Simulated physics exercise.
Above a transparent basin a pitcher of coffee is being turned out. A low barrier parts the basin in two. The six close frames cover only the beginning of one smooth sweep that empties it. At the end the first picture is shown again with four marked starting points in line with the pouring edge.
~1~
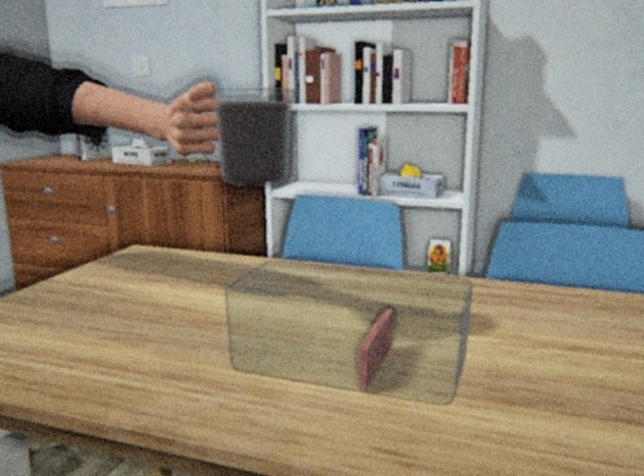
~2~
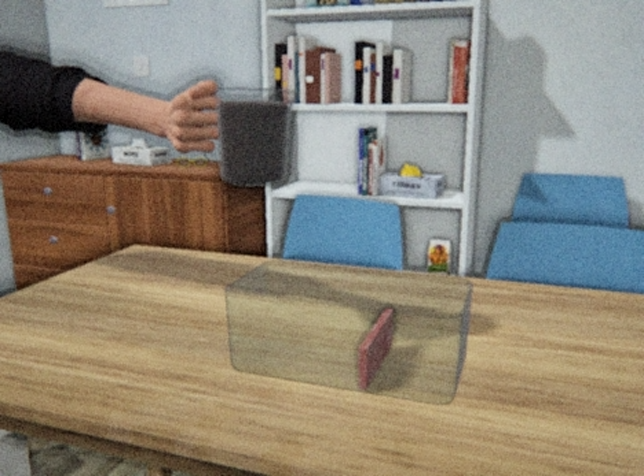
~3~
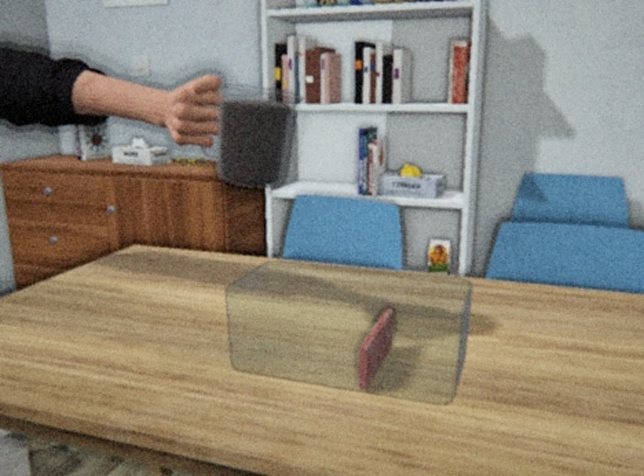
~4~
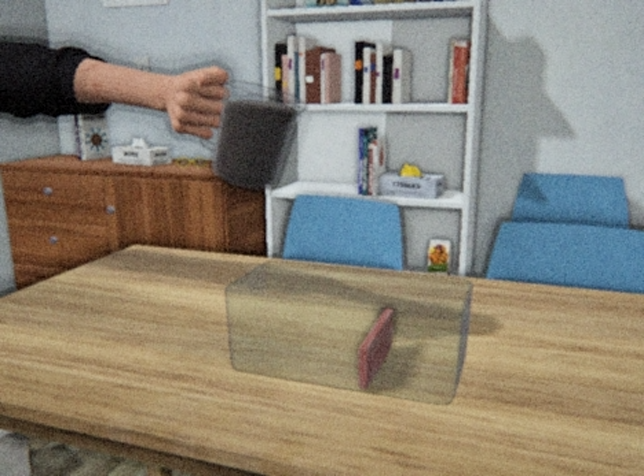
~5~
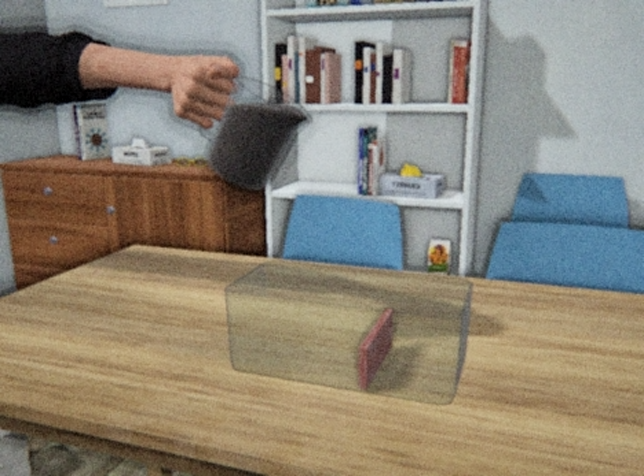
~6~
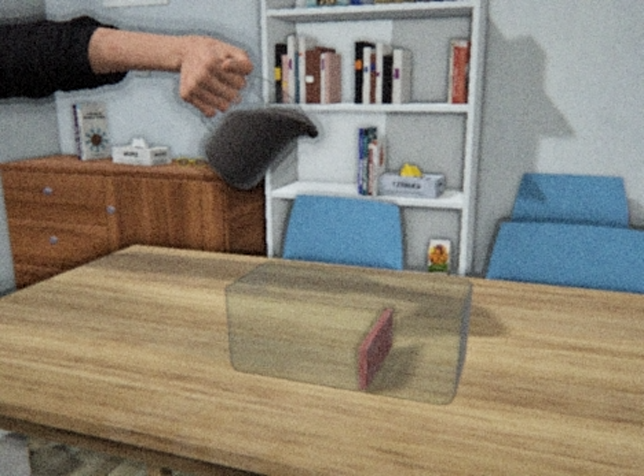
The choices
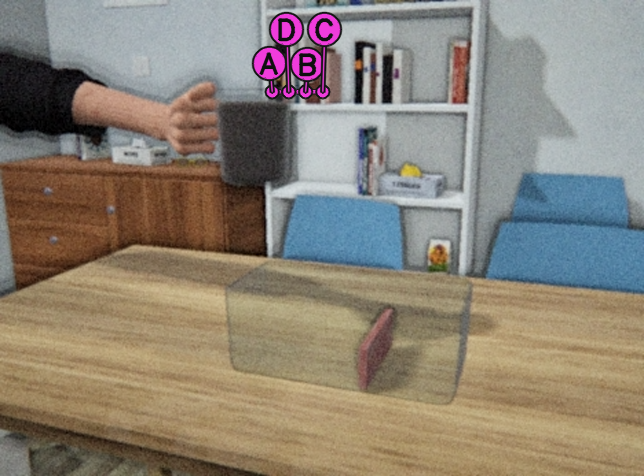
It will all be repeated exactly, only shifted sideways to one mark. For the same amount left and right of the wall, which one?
Use dot C.
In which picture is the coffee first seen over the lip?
In picture 6.
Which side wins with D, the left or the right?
The left side.
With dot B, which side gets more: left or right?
The left one.
On the marked copy, A at (272, 91); B at (305, 91); C at (322, 91); D at (288, 91).
If A is chosen, about 90 % ends left of the wall and 5 % right of it; 5 % is lost outside.
If B is chosen, about 77 % ends left of the wall and 12 % right of it; 11 % is lost outside.
If C is chosen, about 50 % ends left of the wall and 47 % right of it; 3 % is lost outside.
If D is chosen, about 87 % ends left of the wall and 3 % right of it; 10 % is lost outside.
